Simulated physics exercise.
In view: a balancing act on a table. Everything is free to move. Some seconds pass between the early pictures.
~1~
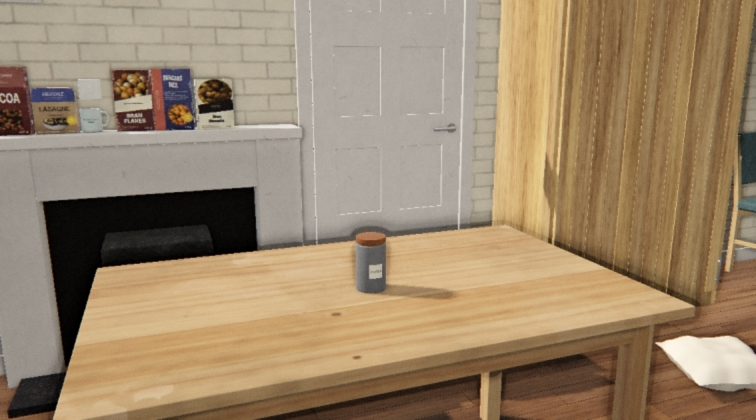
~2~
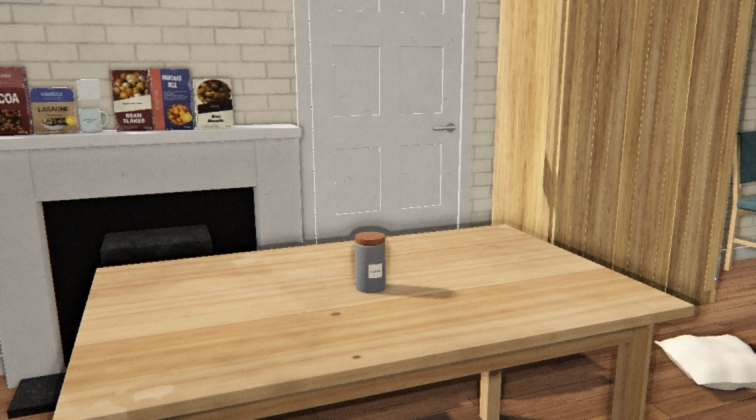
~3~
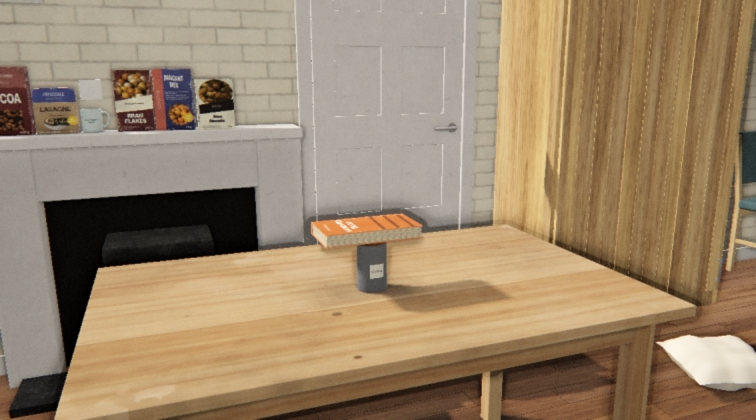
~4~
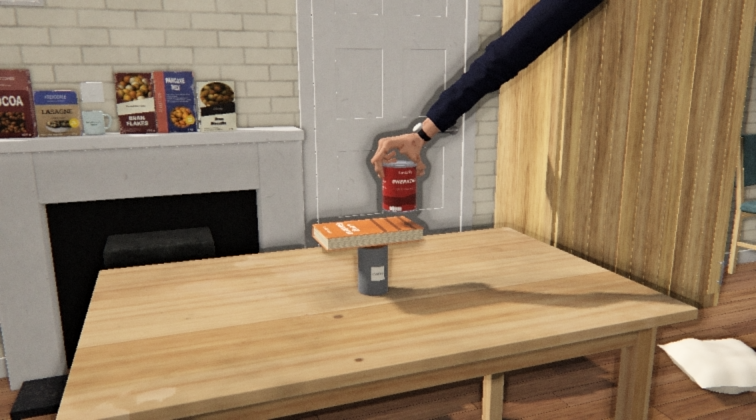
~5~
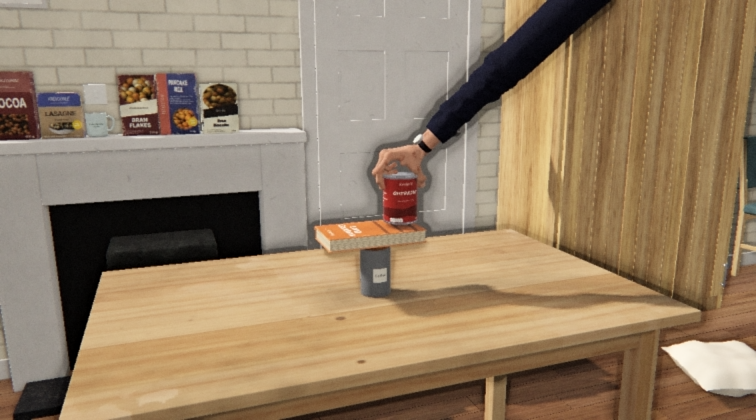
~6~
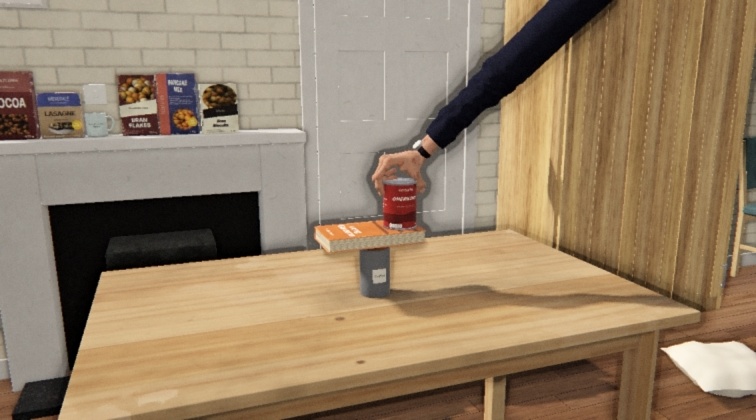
A hand lowers a red tin onto an orange book balanced across a grey jar.
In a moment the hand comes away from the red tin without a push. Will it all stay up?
Here the stack stays up.
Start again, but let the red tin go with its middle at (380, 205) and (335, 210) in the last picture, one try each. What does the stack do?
In the first case it keeps its balance; in the second case it gives way.
Then, 0.20 s after the last picture, nothing has stirred.
Then, 0.40 s after the last picture, red tin resting near (400, 204).
At rest, all 3 in place. Seen from the same camera at the end, red tin near (400, 204). The stack keeps its balance.
